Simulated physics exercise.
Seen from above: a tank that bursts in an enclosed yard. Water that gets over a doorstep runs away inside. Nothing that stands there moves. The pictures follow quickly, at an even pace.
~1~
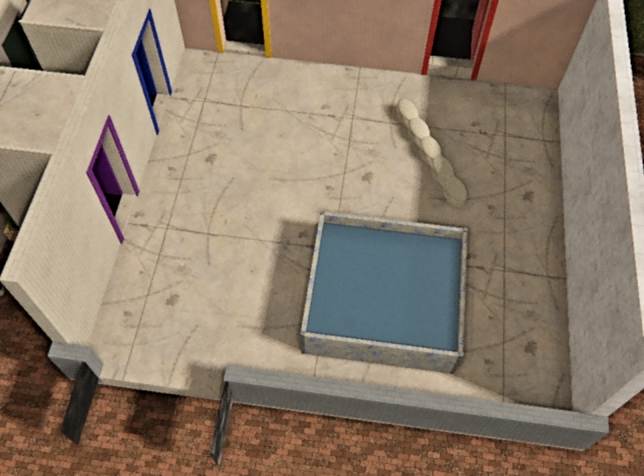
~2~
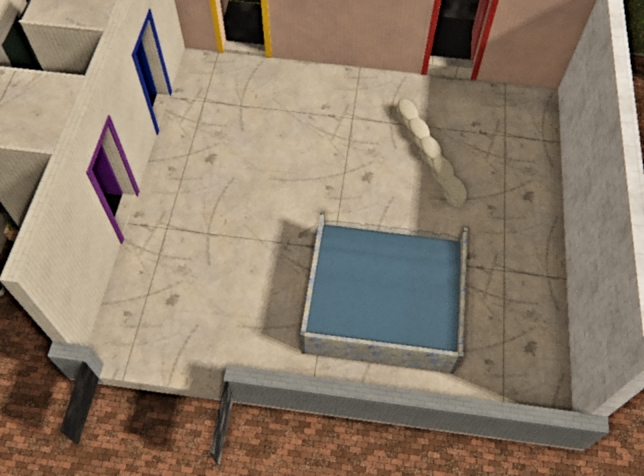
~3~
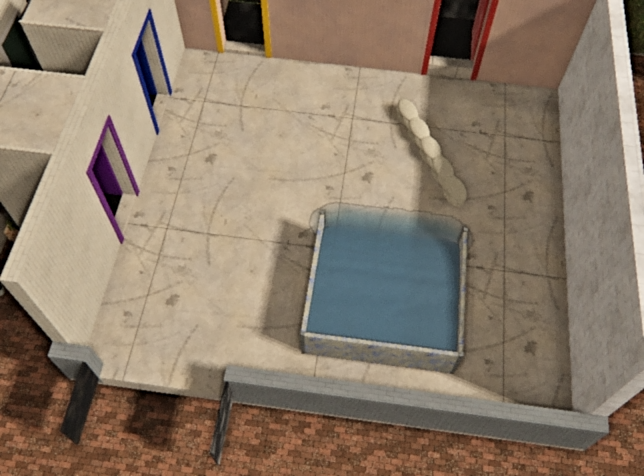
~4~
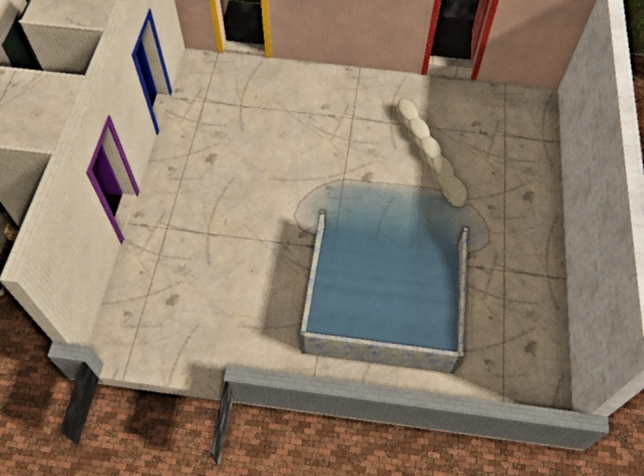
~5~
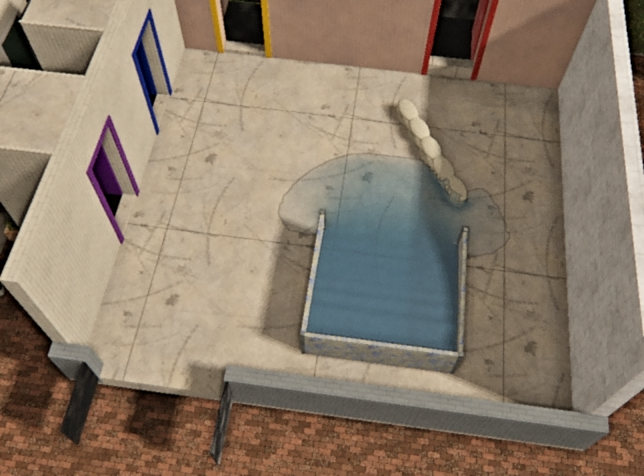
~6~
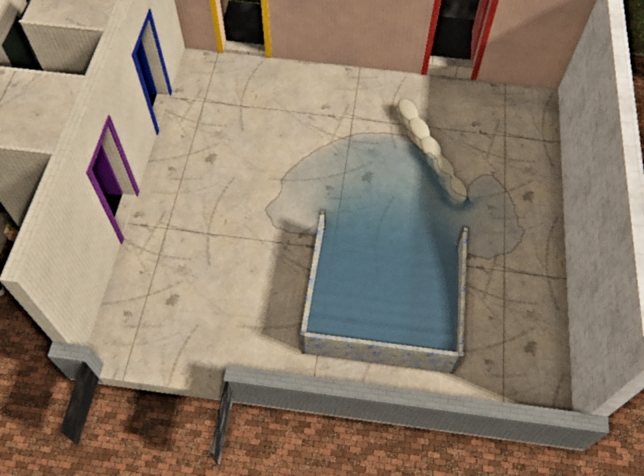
Blue water lies still in an open tank in a pale, walled yard seen from above, with purple and blue doorways at left, yellow and red ones at the back, and brick paving in front. The tank's far side disappears, and water pours out through the gap. It fans across the stone floor and runs against and around a row of cream rounded blocks, while the view stays fixed.
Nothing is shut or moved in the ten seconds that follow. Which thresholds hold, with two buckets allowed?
One by one: The purple door stays under that; the yellow door takes more than that; the red door stays under that; the blue door takes more than that.
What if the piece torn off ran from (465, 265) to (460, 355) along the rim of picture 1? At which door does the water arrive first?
The red-painted one.
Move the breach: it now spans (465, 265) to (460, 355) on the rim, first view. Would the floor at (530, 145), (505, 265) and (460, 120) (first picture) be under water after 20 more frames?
In that order: Wet, flooded, flooded.
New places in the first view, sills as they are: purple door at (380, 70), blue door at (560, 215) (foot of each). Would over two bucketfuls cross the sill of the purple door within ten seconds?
Then: Purple floods.
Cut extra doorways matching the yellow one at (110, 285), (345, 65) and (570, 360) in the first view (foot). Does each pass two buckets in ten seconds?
In turn: Lets less in, goes over, is under.
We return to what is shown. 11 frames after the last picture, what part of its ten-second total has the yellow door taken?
Some 0 per cent.
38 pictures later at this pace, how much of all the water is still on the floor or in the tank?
Near 94 in a hundred.
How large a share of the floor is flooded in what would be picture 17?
Some 40 per cent.
A moment on, water covers 25 % of the floor; the purple door not reached, the yellow door not reached, the red door not reached, the blue door not reached.
Next, water covers 40 % of the floor; the purple door not reached, the yellow door wet at the sill, nothing in, the red door wet at the sill, nothing in, the blue door not reached.
Then, water covers 50 % of the floor; the purple door not reached, the yellow door under two buckets in, the red door wet at the sill, nothing in, the blue door wet at the sill, nothing in.
Later, water covers 80 % of the floor; the purple door wet at the sill, nothing in, the yellow door over two buckets in, the red door wet at the sill, nothing in, the blue door far over two buckets in.
In the end, water covers 95 % of the floor; the purple door wet at the sill, nothing in, the yellow door far over two buckets in, the red door wet at the sill, nothing in, the blue door far over two buckets in.
